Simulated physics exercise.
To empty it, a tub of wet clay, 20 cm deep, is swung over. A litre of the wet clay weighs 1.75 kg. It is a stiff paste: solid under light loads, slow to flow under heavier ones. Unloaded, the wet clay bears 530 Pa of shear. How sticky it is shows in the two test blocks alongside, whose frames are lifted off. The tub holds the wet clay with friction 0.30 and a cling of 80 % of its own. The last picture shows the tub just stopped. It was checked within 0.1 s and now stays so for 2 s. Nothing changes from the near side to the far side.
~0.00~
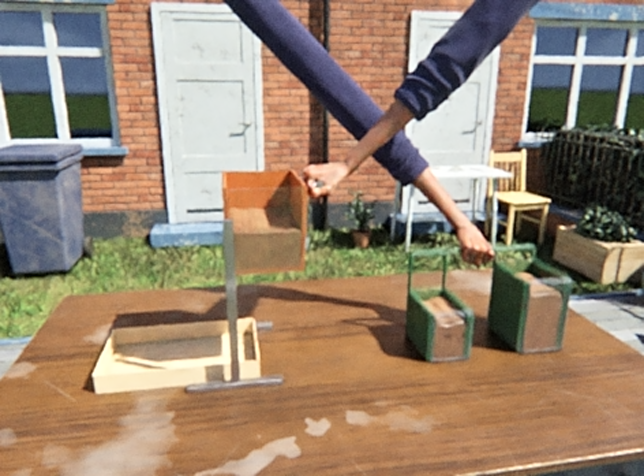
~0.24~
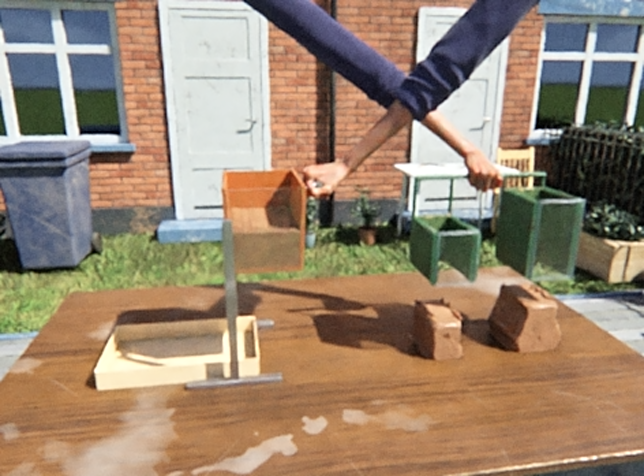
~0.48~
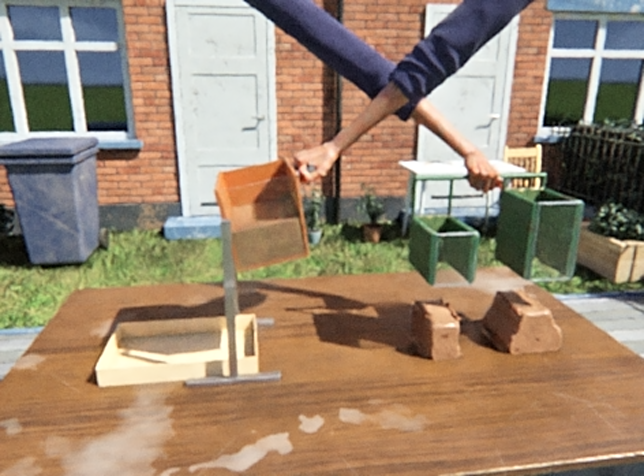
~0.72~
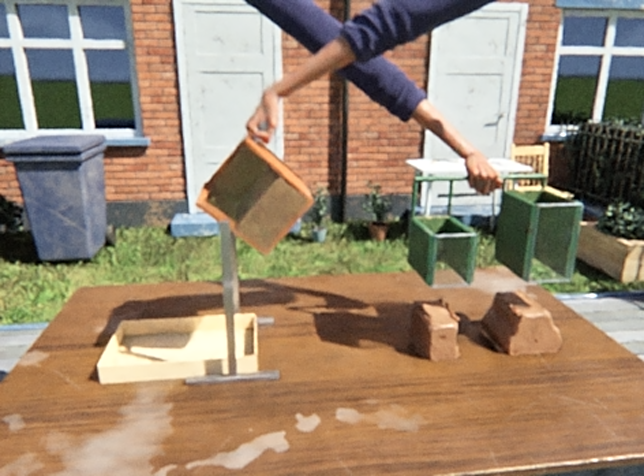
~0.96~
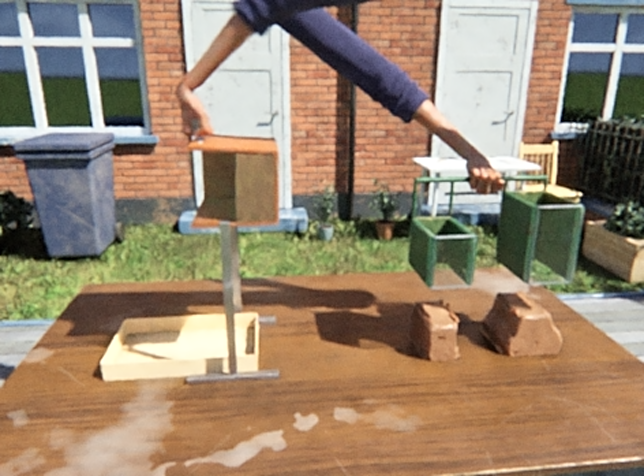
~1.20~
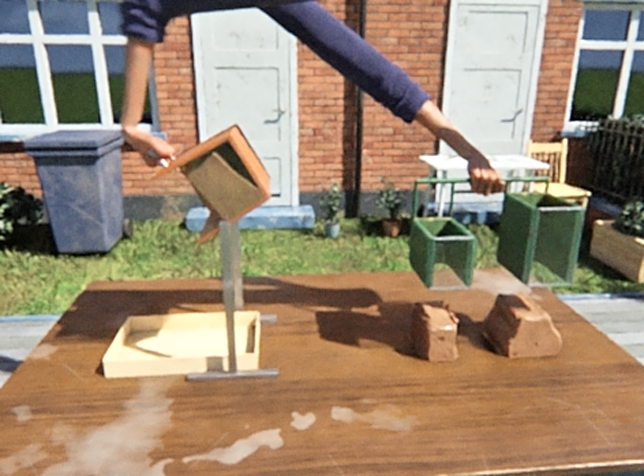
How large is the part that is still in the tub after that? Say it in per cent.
It comes to some 9 %.
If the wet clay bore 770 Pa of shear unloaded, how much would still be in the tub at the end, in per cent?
In that case some 12 per cent.
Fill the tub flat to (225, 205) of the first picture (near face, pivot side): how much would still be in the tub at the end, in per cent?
Then about 7 %.
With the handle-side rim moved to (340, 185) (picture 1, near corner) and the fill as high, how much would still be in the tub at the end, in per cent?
Then about 6 %.
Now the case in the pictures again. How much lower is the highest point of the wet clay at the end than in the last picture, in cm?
About 9 cm.
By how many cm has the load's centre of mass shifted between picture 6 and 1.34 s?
About 10 cm.
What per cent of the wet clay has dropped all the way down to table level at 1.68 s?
Some 55 per cent.
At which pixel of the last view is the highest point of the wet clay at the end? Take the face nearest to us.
Near (260, 191).
By 1.34 s, the tub is at 120 degrees and holds 74 %.
By 1.51 s, the tub is at 120 degrees and holds 30 %.
By 1.68 s, the tub is at 120 degrees and holds 9 %.
By 1.85 s, the tub is at 120 degrees and holds 9 %.
By 3.20 s, at the end, the tub is at 120 degrees and holds 9 %.
